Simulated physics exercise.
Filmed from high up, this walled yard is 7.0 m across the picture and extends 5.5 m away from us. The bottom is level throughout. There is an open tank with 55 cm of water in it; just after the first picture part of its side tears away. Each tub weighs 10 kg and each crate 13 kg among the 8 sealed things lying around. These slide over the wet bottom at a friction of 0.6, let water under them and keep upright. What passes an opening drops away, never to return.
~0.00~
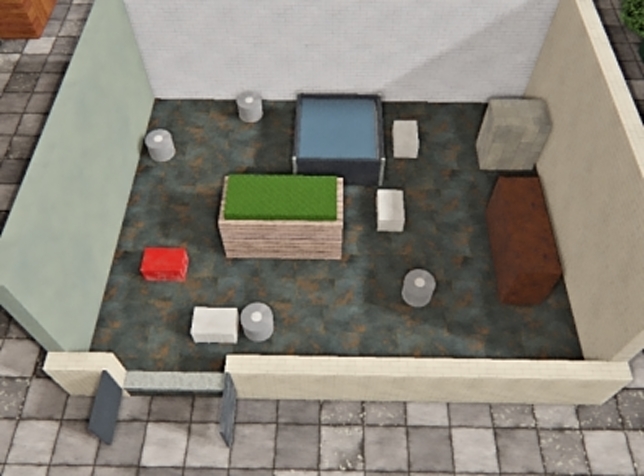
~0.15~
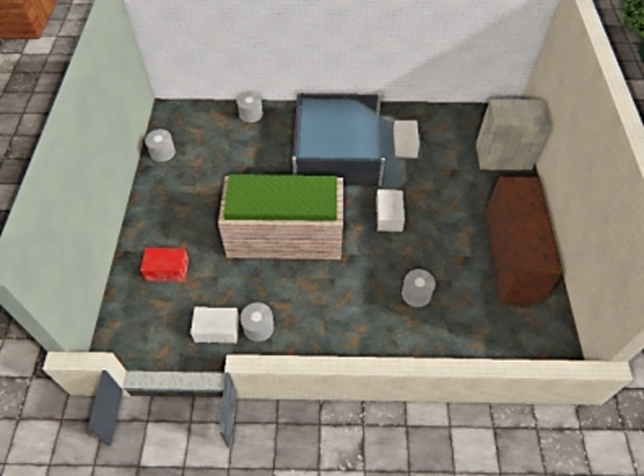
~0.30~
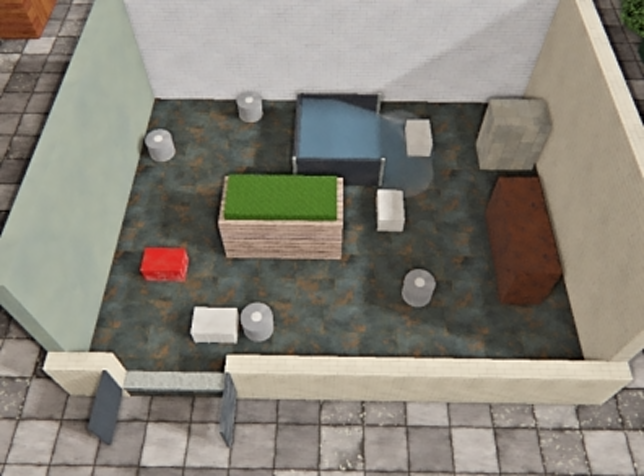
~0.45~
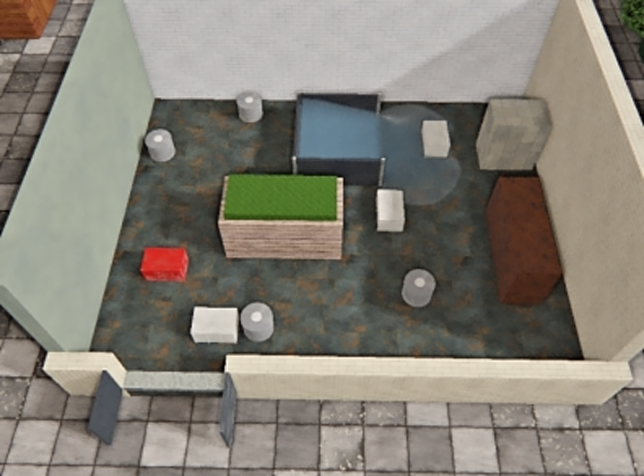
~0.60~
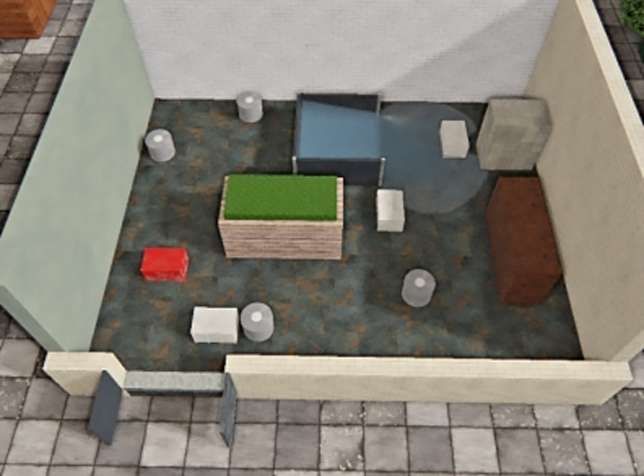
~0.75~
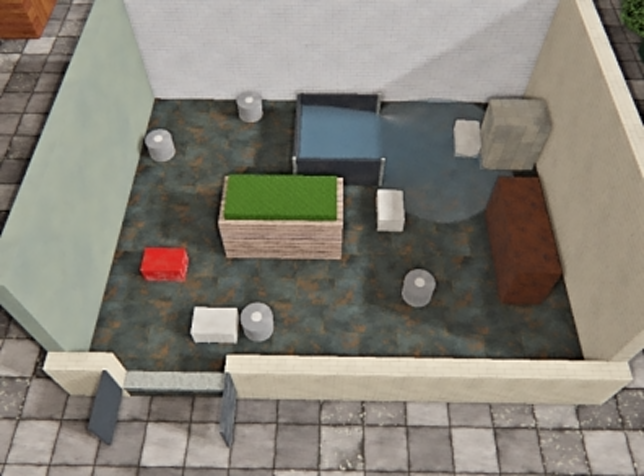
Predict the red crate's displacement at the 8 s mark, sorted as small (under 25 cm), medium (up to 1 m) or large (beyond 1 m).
The displacement is small.
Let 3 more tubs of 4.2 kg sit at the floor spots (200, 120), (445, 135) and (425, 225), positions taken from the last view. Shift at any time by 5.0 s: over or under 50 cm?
In that order: Under, more, over.
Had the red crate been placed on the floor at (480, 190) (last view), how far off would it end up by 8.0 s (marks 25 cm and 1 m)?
By that time it is swept a long way.
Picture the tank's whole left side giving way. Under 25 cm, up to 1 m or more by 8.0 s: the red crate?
The red crate is swept away.
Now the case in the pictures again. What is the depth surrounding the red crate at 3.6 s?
Close to 0 centimetres.
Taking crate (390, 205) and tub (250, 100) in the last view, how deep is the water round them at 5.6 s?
I'd put it at 2 cm and 4 cm respectively.
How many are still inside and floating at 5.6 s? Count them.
That would be 1 of them.
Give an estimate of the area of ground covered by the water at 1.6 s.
I'd put it close to 10.0 m2.
After 1.6 s the red crate is near (163, 259), 0.0 m from its start, aground; 0 of 8 are out; 1 afloat.
After 3.6 s the red crate is near (163, 259), 0.0 m from its start, aground; 0 of 8 are out; 1 afloat.
After 5.6 s the red crate is near (163, 259), 0.0 m from its start, aground; 0 of 8 are out; 1 afloat.
After 8.0 s the red crate is near (163, 259), 0.0 m from its start, aground; 0 of 8 are out; 0 afloat.
